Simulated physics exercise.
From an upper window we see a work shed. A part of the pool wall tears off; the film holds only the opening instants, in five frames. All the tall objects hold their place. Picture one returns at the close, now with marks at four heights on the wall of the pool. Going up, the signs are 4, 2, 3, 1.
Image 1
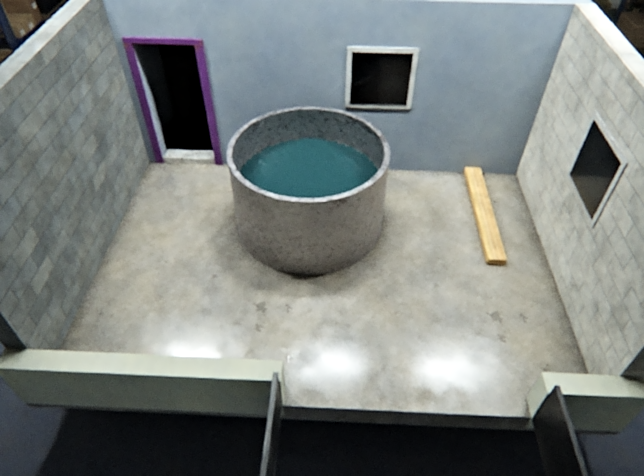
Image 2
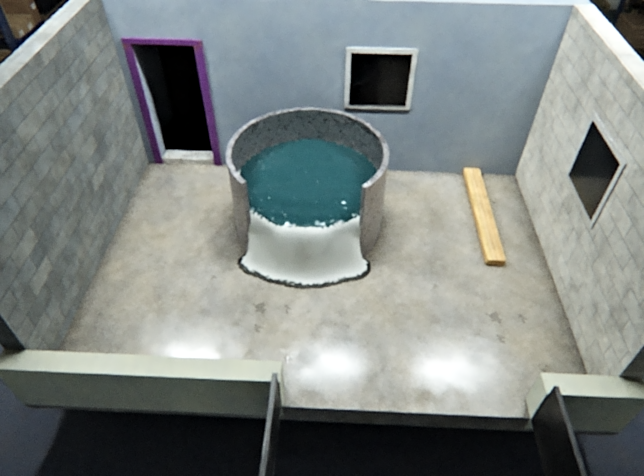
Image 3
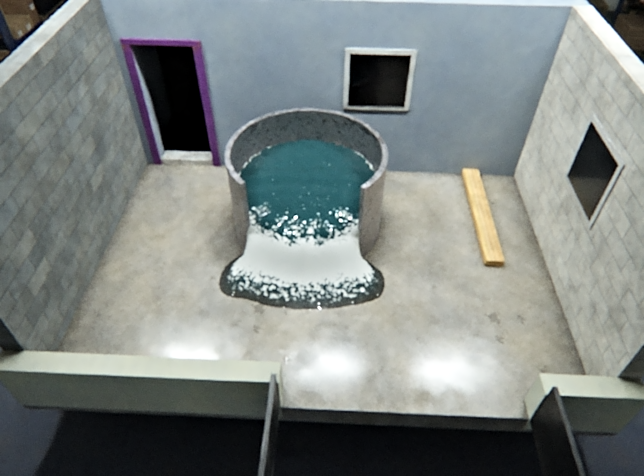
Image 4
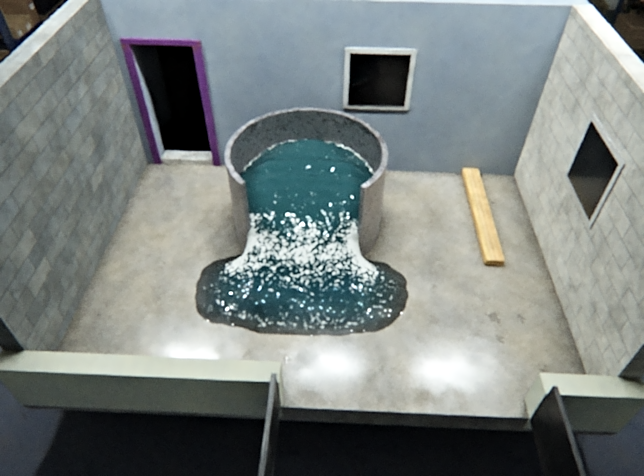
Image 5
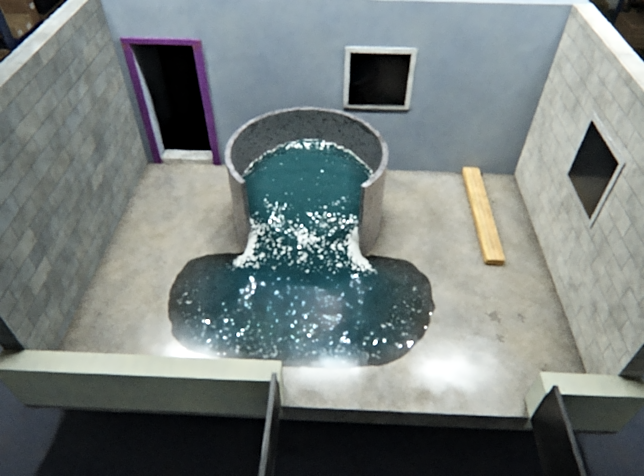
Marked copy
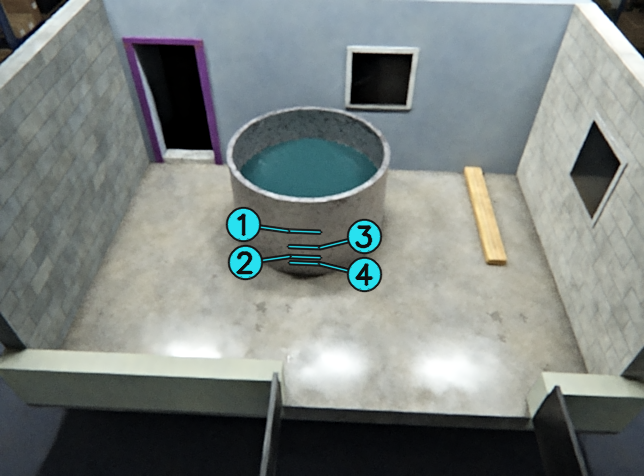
A work shed with a pale concrete floor and block side walls is seen from high above, the view holding still. A round grey tank of teal water stands near the blue-grey back wall, between a purple-framed doorway on the left and a wooden plank on the right, with windows behind and at right. The tank's front opens and water pours out, foaming white, then spreads forward and sideways in a widening dark pool.
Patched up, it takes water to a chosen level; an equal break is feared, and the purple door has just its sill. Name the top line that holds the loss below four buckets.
Choose 3.
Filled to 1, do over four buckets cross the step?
Yes, it does.
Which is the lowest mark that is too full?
The answer is 1.
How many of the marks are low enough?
Three of them.
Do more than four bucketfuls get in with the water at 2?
No.
On the marked copy, 1 at (304, 231); 2 at (304, 257); 3 at (304, 247); 4 at (304, 263); from the bottom up 4, 2, 3, 1.
If 1 is chosen, about 8 bucketfuls get in.
If 2 is chosen, nothing gets over.
If 3 is chosen, a splash gets over, under a bucket.
If 4 is chosen, nothing gets over.
